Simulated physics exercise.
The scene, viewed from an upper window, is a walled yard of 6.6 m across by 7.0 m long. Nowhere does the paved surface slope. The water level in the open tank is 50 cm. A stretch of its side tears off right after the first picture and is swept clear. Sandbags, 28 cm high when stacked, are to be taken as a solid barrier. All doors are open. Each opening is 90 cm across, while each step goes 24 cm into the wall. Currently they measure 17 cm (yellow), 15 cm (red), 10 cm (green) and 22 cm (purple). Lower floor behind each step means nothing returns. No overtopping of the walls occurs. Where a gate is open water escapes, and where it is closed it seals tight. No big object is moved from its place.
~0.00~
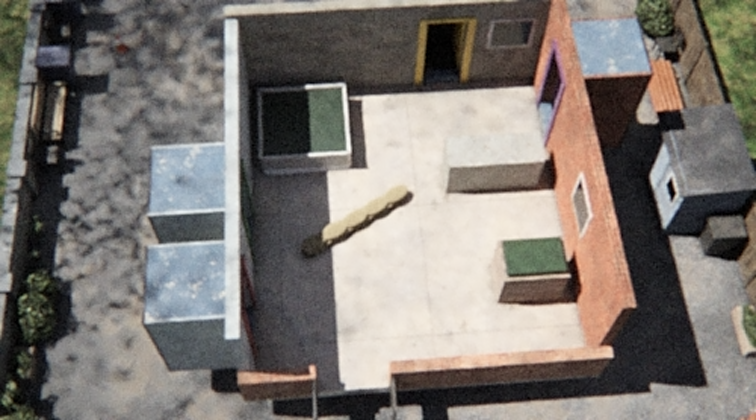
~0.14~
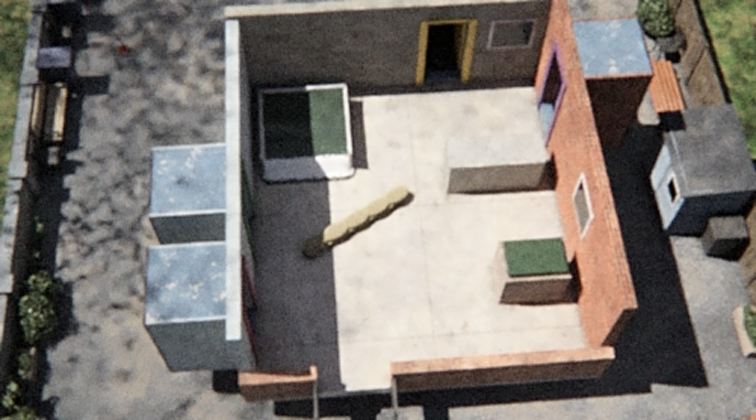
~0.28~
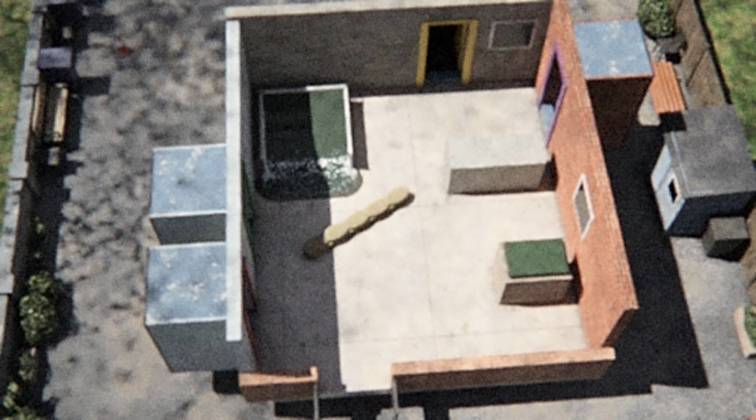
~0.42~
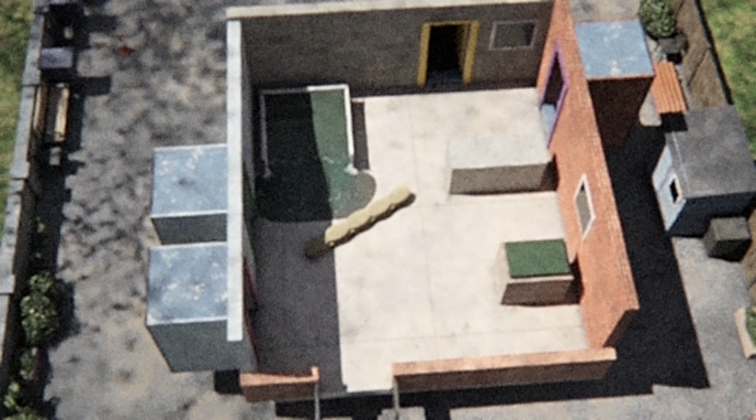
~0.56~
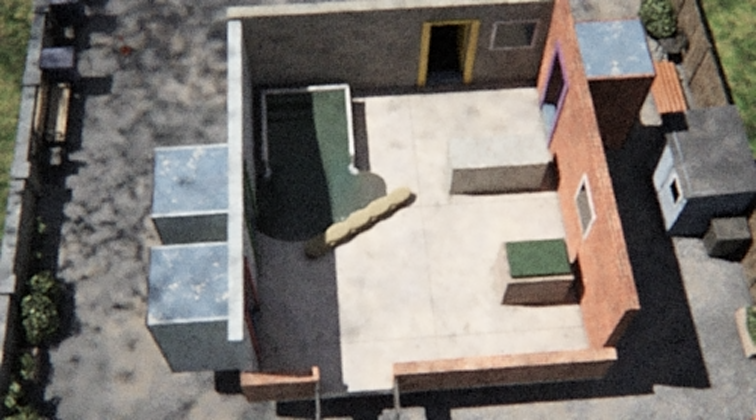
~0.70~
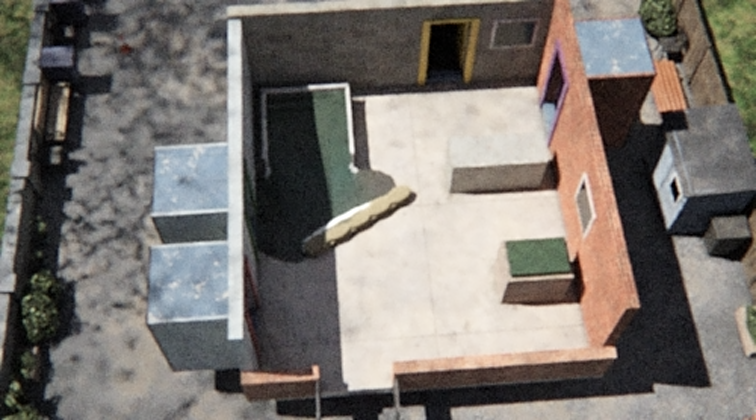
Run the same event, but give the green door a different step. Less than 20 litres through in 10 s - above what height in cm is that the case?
Above about 22 cm.
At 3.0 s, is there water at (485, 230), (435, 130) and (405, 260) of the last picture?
In that order: Dry, under water, still dry.
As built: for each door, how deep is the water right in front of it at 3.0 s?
Lab note, depth in cm: Yellow 0; red 9; green 22; purple 0.
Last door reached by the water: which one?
Purple.
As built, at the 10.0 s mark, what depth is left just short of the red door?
About 4.0 centimetres deep.
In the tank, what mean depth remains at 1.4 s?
The mean depth is about 26 cm.
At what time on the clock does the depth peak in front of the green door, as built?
Some 2.6 s, more or less.
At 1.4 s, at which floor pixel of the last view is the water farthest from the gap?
The farthest wet point sits near (277, 340).
After 1.4 s water covers 15 % of the floor, deepest (32 cm) near (341, 224); 12 cm at the green door, 0 litres in over its 10 cm step.
After 3.0 s water covers 35 % of the floor, deepest (28 cm) near (259, 376); 22 cm at the green door, 67 litres in over its 10 cm step.
After 10.0 s water covers 90 % of the floor, deepest (6 cm) near (515, 366); 4 cm at the green door, 111 litres in over its 10 cm step.
At the green door as built, the water arrived by 0.7 s and peaked near 25 cm at 2.6 s.
With a step of 19 cm, 31 litres would have come in within the 10 s; with 25.5 cm, 9 litres. So under 20 litres takes about 22 cm.
